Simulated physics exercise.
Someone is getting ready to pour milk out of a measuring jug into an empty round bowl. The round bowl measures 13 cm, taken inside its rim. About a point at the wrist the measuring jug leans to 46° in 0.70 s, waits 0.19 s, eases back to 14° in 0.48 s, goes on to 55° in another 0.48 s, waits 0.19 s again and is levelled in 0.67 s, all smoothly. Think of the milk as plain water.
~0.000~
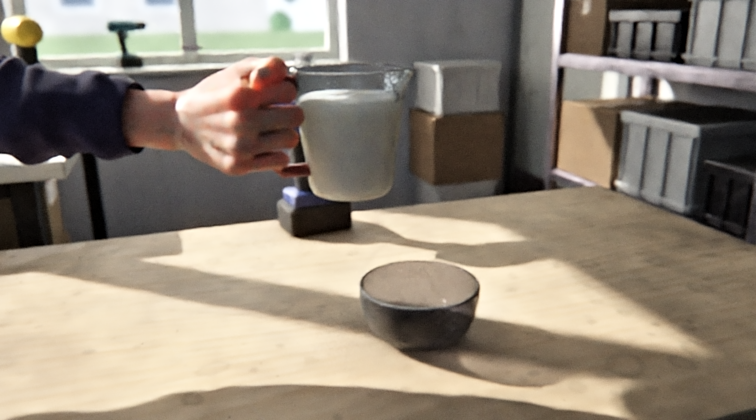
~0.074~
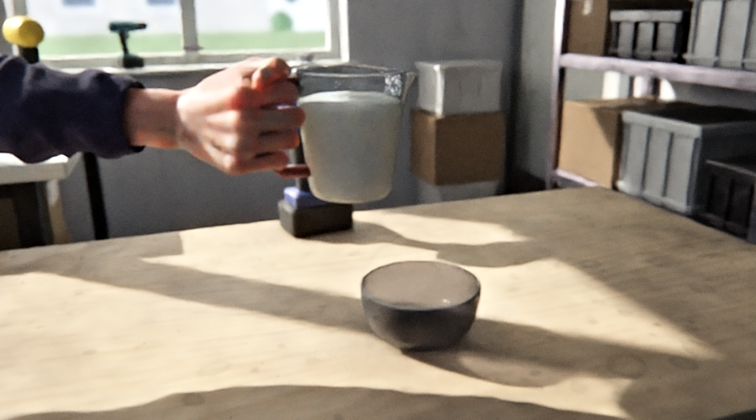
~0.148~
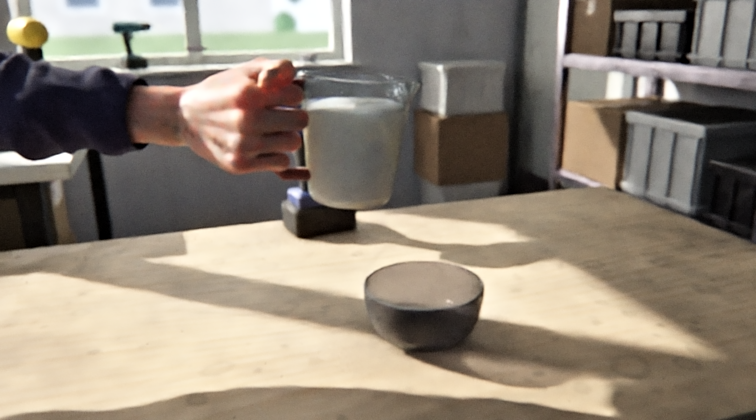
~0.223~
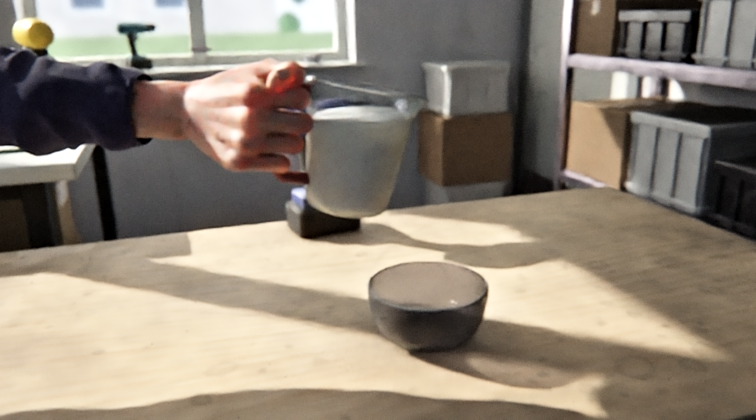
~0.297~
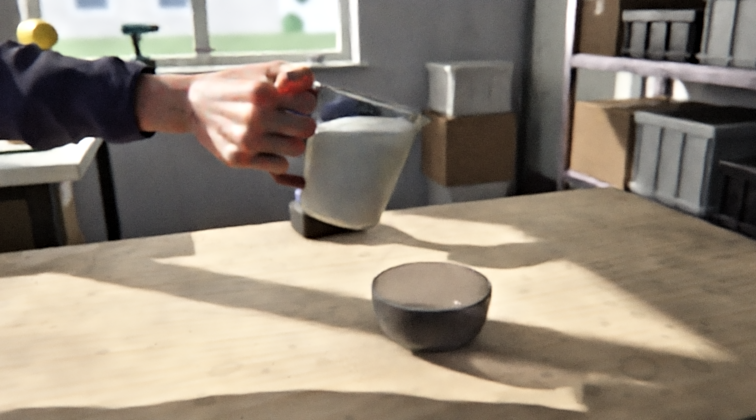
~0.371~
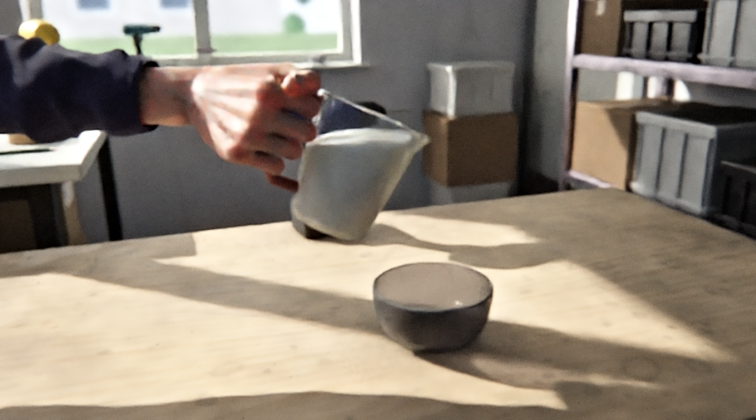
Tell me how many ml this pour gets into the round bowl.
This pour delivers roughly 190 ml.
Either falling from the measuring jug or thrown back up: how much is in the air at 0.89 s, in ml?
50 ml.
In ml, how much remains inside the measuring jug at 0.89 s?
I'd put it at around 460 ml.
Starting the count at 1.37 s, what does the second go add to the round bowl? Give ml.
Roughly 100 ml.
By 0.89 s the tilt is 46° and the round bowl has 50 ml, the measuring jug 465 ml, and 0 ml is on the table.
By 1.37 s the tilt is 14° and the round bowl has 95 ml, the measuring jug 445 ml, and 20 ml is on the table.
By 2.04 s the tilt is 55° and the round bowl has 130 ml, the measuring jug 380 ml, and 20 ml is on the table.
By 2.52 s the tilt is 10° and the round bowl has 190 ml, the measuring jug 345 ml, and 20 ml is on the table.
At rest the round bowl has 190 ml, the measuring jug 345 ml, and 20 ml is on the table.
